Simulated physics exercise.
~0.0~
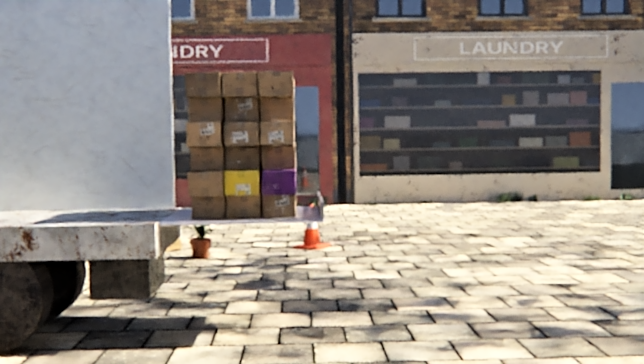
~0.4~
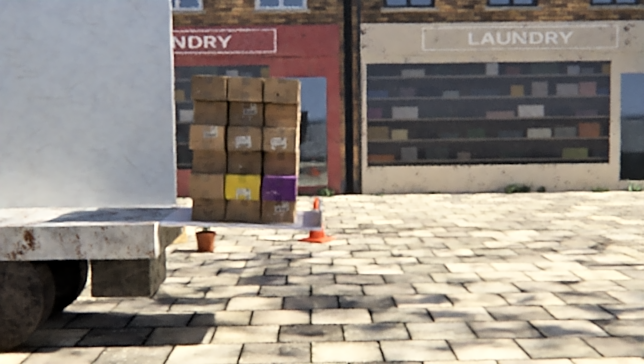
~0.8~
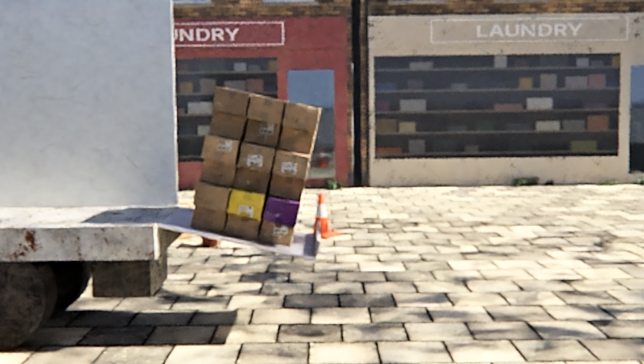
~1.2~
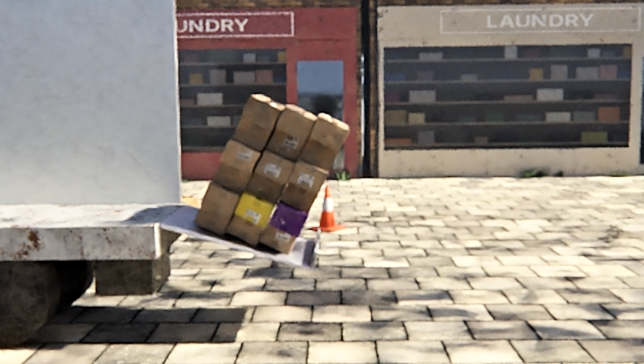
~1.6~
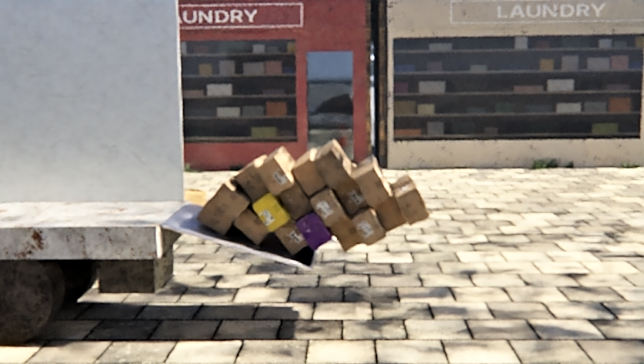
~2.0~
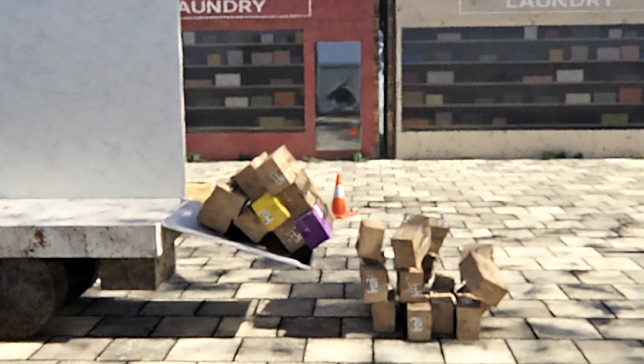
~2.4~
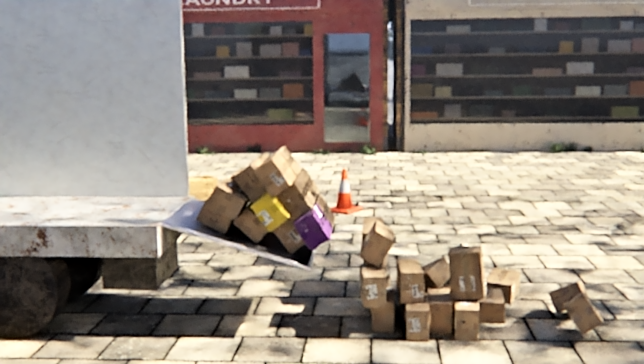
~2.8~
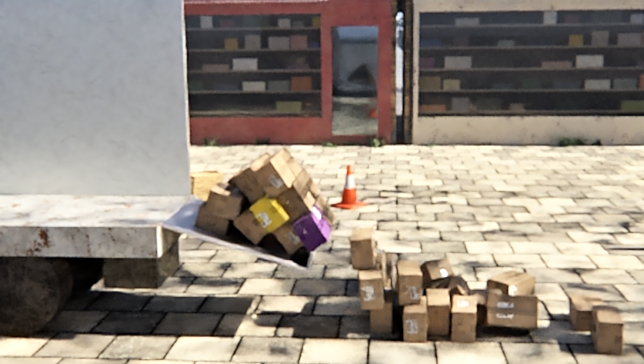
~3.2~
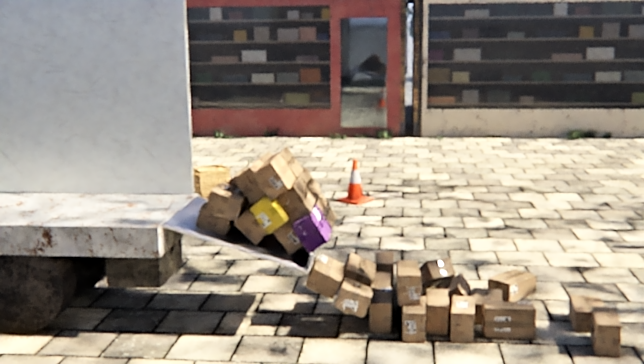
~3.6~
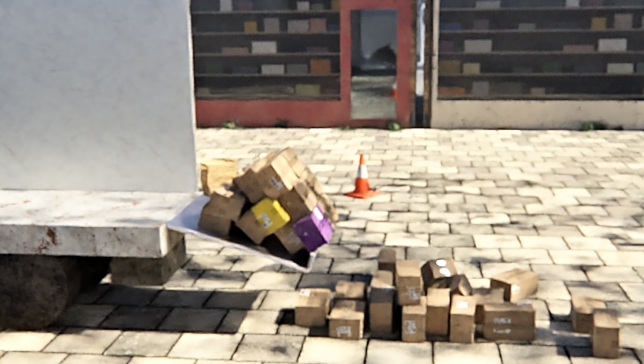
The back of a white lorry fills the left side of a sunny paved square, seen from a short distance, with red and cream laundry shopfronts behind. A tall stack of brown parcels, with one yellow and one purple near the bottom, stands on its tail lift, near an orange and white cone. The platform droops down to the right, and the stack leans with it, then topples over the outer edge. Many brown parcels tumble onto the paving and scatter rightward. The rest, including the yellow and purple ones, stay heaped and tilted on the sloping platform.
